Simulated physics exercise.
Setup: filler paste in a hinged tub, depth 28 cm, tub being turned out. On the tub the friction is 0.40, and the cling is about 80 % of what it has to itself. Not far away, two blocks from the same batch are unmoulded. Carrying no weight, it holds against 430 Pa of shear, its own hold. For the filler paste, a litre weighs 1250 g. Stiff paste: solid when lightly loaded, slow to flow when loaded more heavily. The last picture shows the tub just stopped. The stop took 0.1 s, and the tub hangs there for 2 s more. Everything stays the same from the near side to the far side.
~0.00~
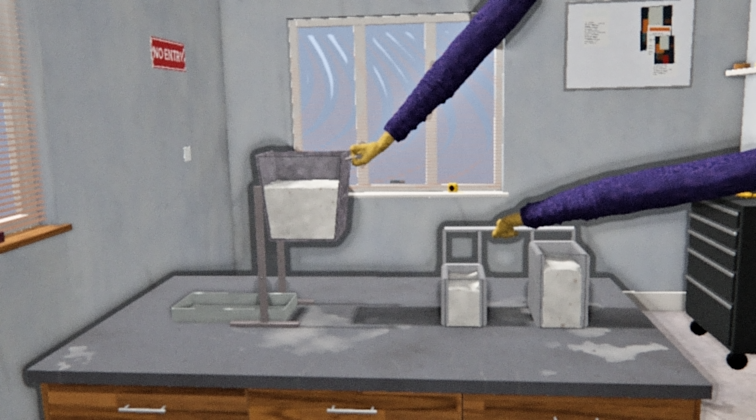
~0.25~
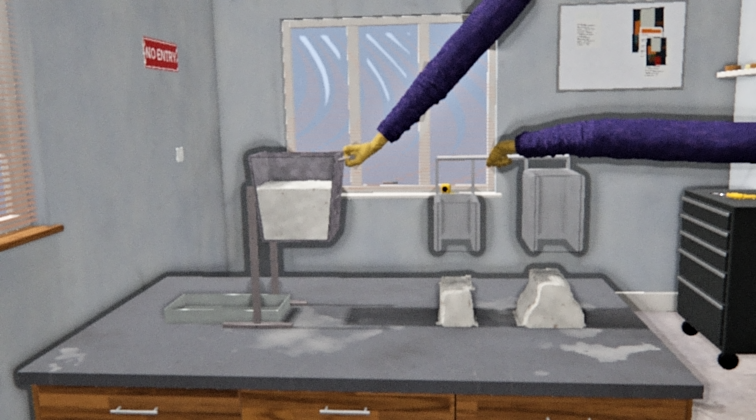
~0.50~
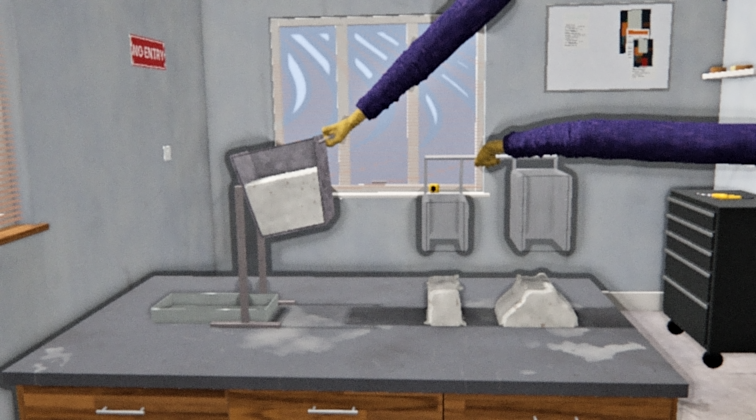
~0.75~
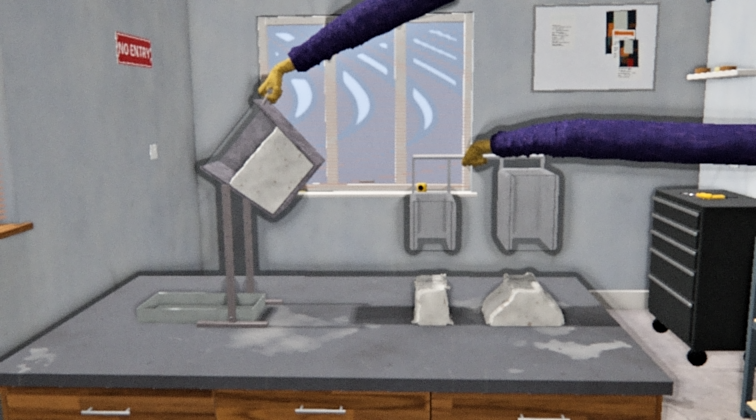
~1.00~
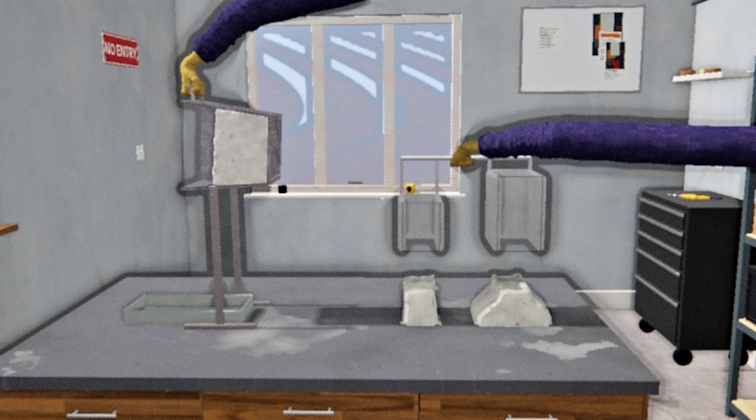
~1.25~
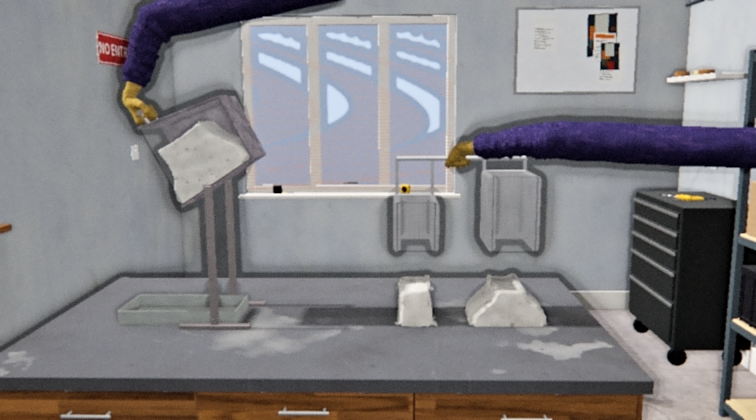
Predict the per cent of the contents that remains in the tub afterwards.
Roughly 0 per cent remains.
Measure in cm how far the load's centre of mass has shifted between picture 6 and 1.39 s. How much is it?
It has moved close to 16 cm.
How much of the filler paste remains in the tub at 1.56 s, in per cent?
Some 0 per cent.
After 1.39 s, the tub is at 117 degrees and holds 44 %.
After 1.56 s, the tub is at 117 degrees and holds 0 %.
After 1.73 s, the tub is at 117 degrees and holds 0 %.
After 1.90 s, the tub is at 117 degrees and holds 0 %.
After 3.25 s, the tub is at 117 degrees and holds 0 %.
